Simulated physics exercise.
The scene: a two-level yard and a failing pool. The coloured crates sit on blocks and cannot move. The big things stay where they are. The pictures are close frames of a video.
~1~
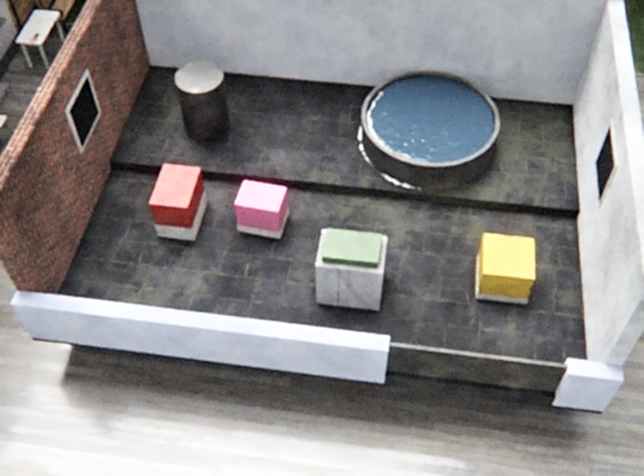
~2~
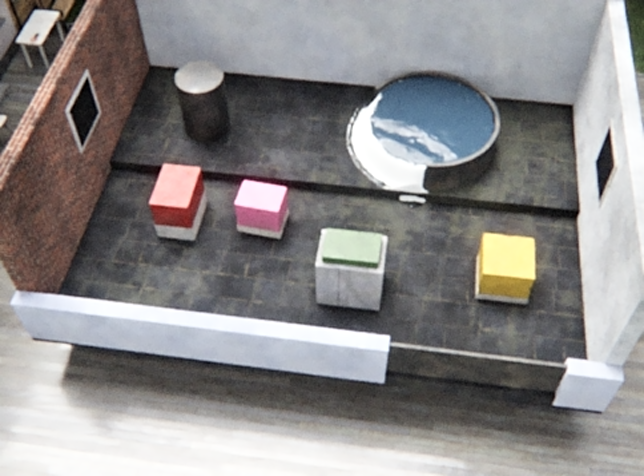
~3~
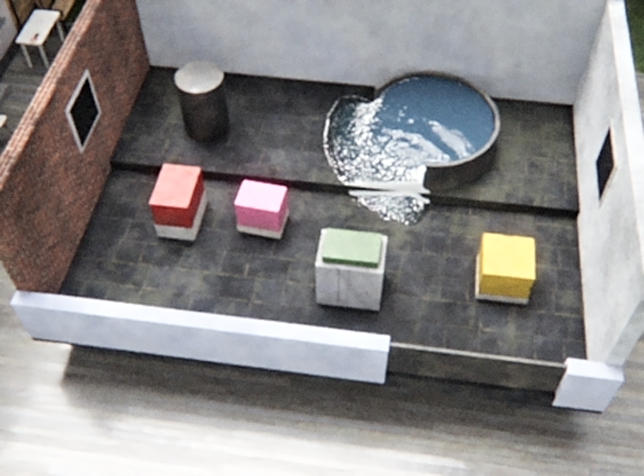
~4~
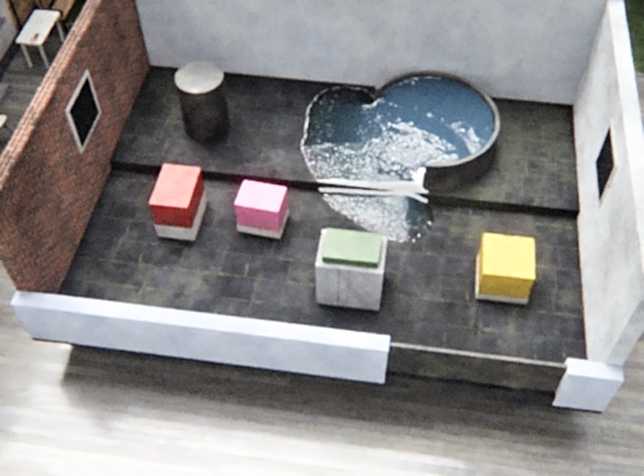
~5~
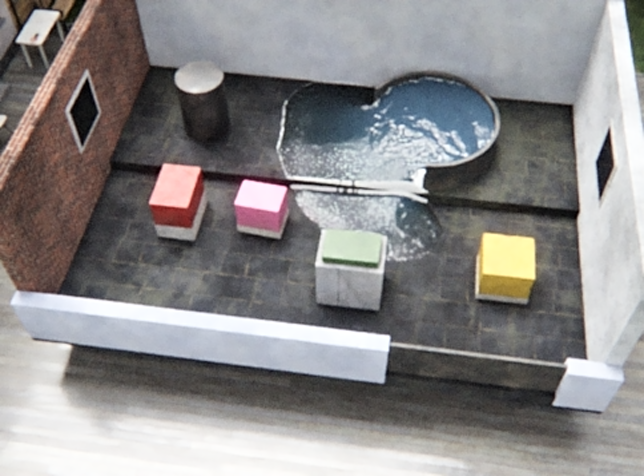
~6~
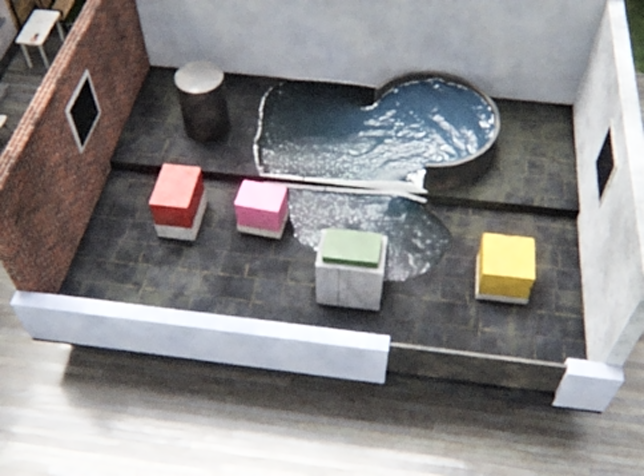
Water in a round pool on the upper level of a walled yard pours out at its left side, spreading leftward across the dark paving and spilling over the step onto the lower level, around the green-topped block.
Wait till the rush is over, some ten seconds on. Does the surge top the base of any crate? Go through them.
The red crate stays dry; the yellow crate stays dry; the pink crate gets wet.
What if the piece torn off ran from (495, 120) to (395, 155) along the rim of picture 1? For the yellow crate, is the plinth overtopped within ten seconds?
Yellow crate is soaked.
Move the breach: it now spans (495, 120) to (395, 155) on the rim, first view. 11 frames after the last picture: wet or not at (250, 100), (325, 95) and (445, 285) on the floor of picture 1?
One after the other: Dry, dry, under water.
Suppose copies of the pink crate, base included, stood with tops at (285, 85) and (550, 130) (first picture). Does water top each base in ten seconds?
In turn: Is soaked, remains dry.
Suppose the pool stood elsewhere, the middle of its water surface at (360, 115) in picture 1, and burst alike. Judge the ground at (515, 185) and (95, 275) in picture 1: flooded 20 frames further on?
As listed: No water, wet.
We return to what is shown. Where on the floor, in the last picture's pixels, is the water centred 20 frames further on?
Roughly at (266, 195).
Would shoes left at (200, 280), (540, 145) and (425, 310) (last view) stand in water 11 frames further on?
In turn: Flooded, free of water, covered.
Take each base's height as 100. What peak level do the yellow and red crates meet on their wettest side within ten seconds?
In turn 80 and 70 per cent.
A moment on, water covers 35 % of the floor; the red crate water round its plinth, the yellow crate water round its plinth, the pink crate water round its plinth.
Next, water covers 50 % of the floor; the red crate water round its plinth, the yellow crate water round its plinth, the pink crate water round its plinth.
Then, water covers 65 % of the floor; the red crate water round its plinth, the yellow crate water round its plinth, the pink crate water round its plinth.
Later, water covers 80 % of the floor; the red crate water round its plinth, the yellow crate water round its plinth, the pink crate water round its plinth.
In the end, water covers 90 % of the floor; the red crate stayed above the water, the yellow crate stayed above the water, the pink crate was topped.
